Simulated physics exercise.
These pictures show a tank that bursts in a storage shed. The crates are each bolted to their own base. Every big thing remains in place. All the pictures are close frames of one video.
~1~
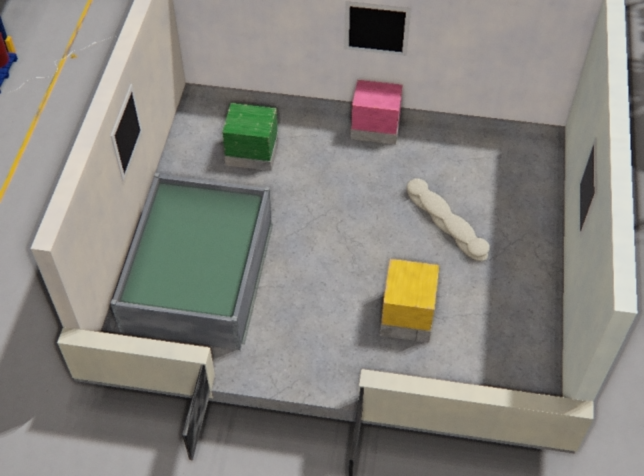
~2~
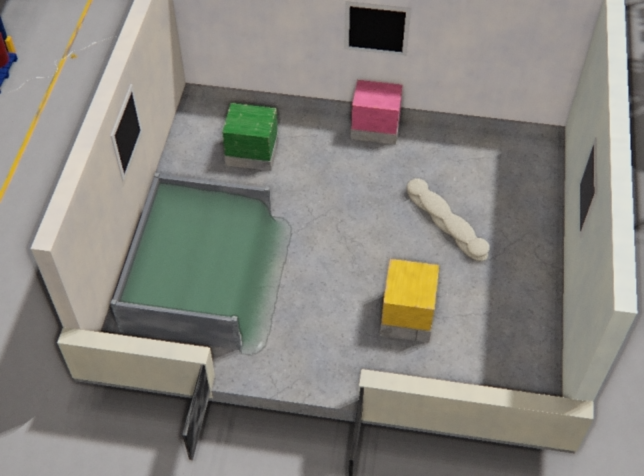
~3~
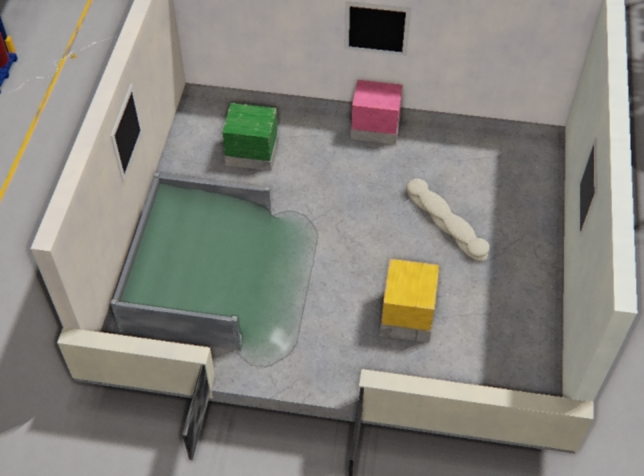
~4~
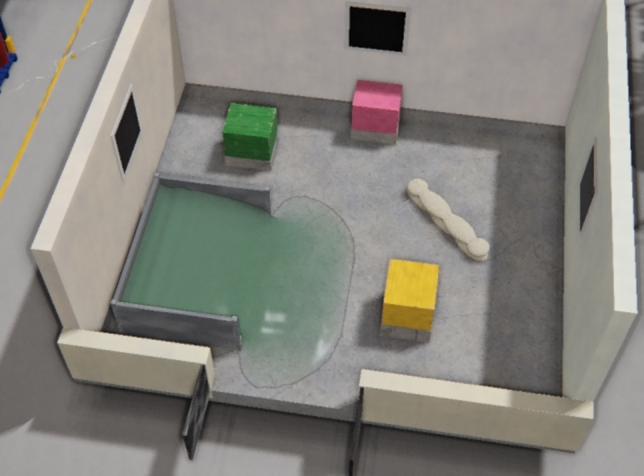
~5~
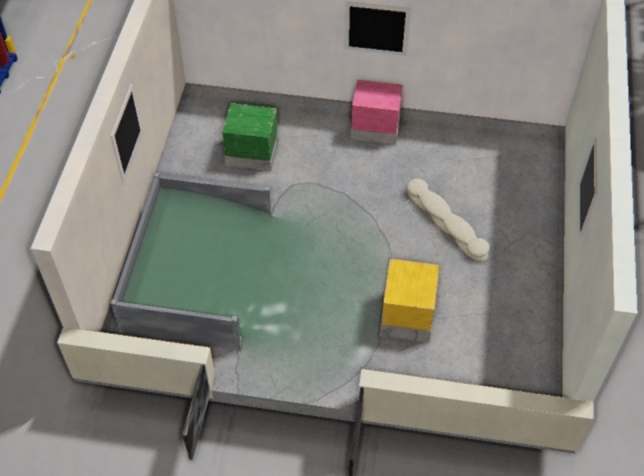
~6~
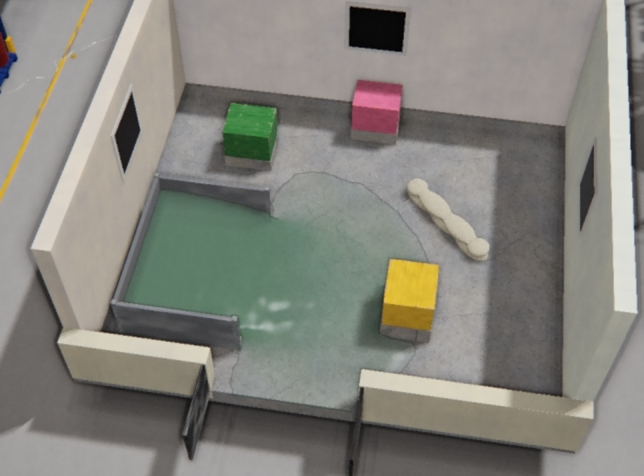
In a storage shed, green water pours from a burst tank and spreads rightward around a yellow block.
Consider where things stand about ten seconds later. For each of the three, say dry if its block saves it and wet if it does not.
Pink crate: Dry; green crate: Dry; yellow crate: Wet.
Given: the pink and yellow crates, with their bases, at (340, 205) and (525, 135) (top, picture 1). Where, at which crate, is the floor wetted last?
Last: The yellow-painted one.
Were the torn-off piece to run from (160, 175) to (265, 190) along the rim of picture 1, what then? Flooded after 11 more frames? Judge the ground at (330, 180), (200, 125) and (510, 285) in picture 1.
In order: Swamped, swamped, spared.
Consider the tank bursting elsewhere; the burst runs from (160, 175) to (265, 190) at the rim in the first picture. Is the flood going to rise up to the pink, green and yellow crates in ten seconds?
The pink crate is overtopped, the green crate is overtopped, and the yellow crate is not overtopped.
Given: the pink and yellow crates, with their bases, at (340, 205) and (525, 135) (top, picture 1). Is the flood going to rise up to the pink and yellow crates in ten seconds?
Pink crate: Is overtopped. Yellow crate: Is missed.
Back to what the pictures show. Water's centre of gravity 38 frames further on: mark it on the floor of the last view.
I'd mark it close to (396, 241).
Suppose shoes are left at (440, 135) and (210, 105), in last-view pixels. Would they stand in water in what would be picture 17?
Wet, dry.
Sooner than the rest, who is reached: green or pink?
Answer: That's the one in pink.
A moment on, water covers 40 % of the floor; the pink crate not reached, the green crate not reached, the yellow crate water round its plinth.
Next, water covers 55 % of the floor; the pink crate water round its plinth, the green crate not reached, the yellow crate water round its plinth.
Then, water covers 60 % of the floor; the pink crate water round its plinth, the green crate not reached, the yellow crate water round its plinth.
Later, water covers 85 % of the floor; the pink crate water round its plinth, the green crate water round its plinth, the yellow crate water round its plinth.
In the end, water covers 95 % of the floor; the pink crate stayed above the water, the green crate stayed above the water, the yellow crate was topped.
